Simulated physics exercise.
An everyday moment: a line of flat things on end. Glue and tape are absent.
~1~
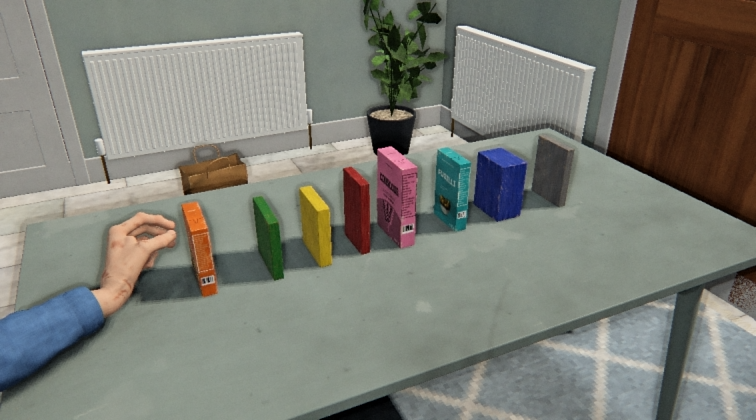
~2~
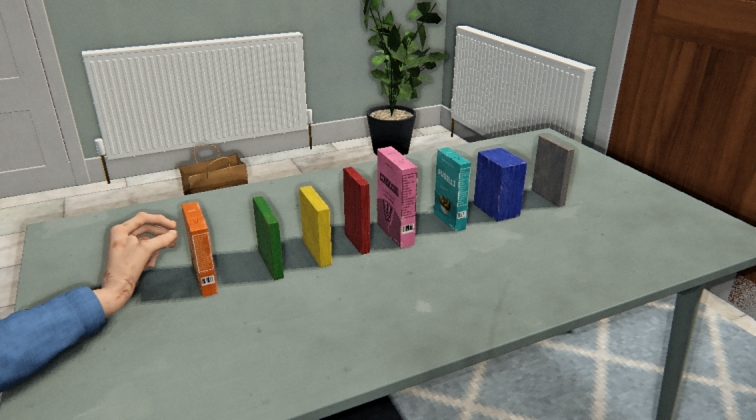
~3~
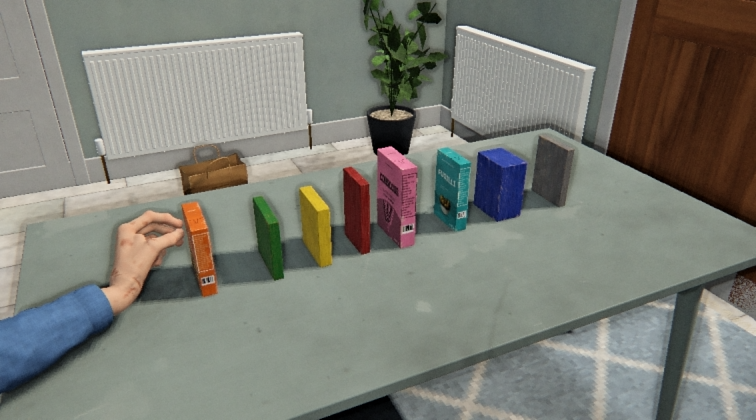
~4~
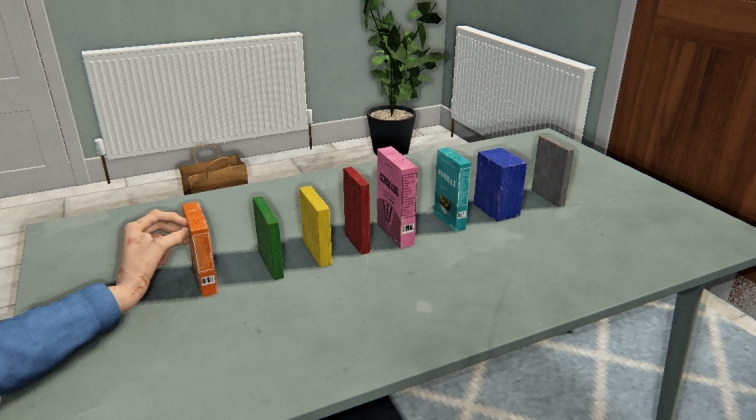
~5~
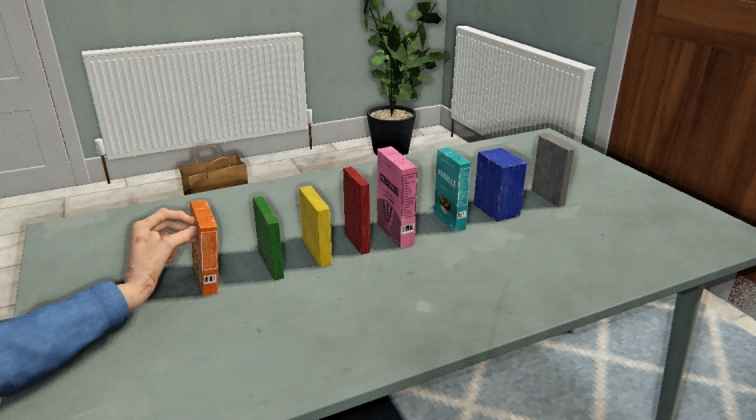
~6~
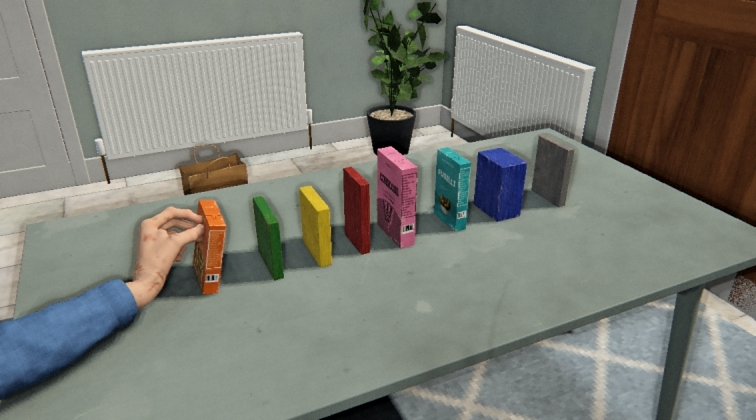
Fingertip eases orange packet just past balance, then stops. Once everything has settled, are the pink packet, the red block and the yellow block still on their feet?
Result: The pink packet looks set to come down. The red block looks set to come down. The yellow block looks set to come down.
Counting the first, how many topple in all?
The count is 8.
Then, 0.50 s after the last picture, orange packet 77° over; yellow block tipped 30° from how it was near (331, 223); green block tipped 57° from how it was.
Then, 0.80 s after the last picture, orange packet 80° over; red block tipped 63° from how it was near (393, 217); pink packet tipped 58° from how it was near (432, 201); yellow block tipped 72° from how it was near (349, 233).
Then, 1.10 s after the last picture, orange packet 80° over; pink packet tipped 74° from how it was near (438, 208); red block tipped 67° from how it was near (395, 219); yellow block tipped 74° from how it was near (350, 233).
Then, 1.40 s after the last picture, orange packet 80° over; pink packet on its side near (439, 209); red block tipped 67° from how it was near (396, 218); yellow block tipped 74° from how it was near (351, 233).
At rest, tipped over on the table, red block, blue block, green block, pink packet, yellow block and turquoise packet. Seen from the same camera at the end, pink packet near (440, 210), red block near (399, 217).
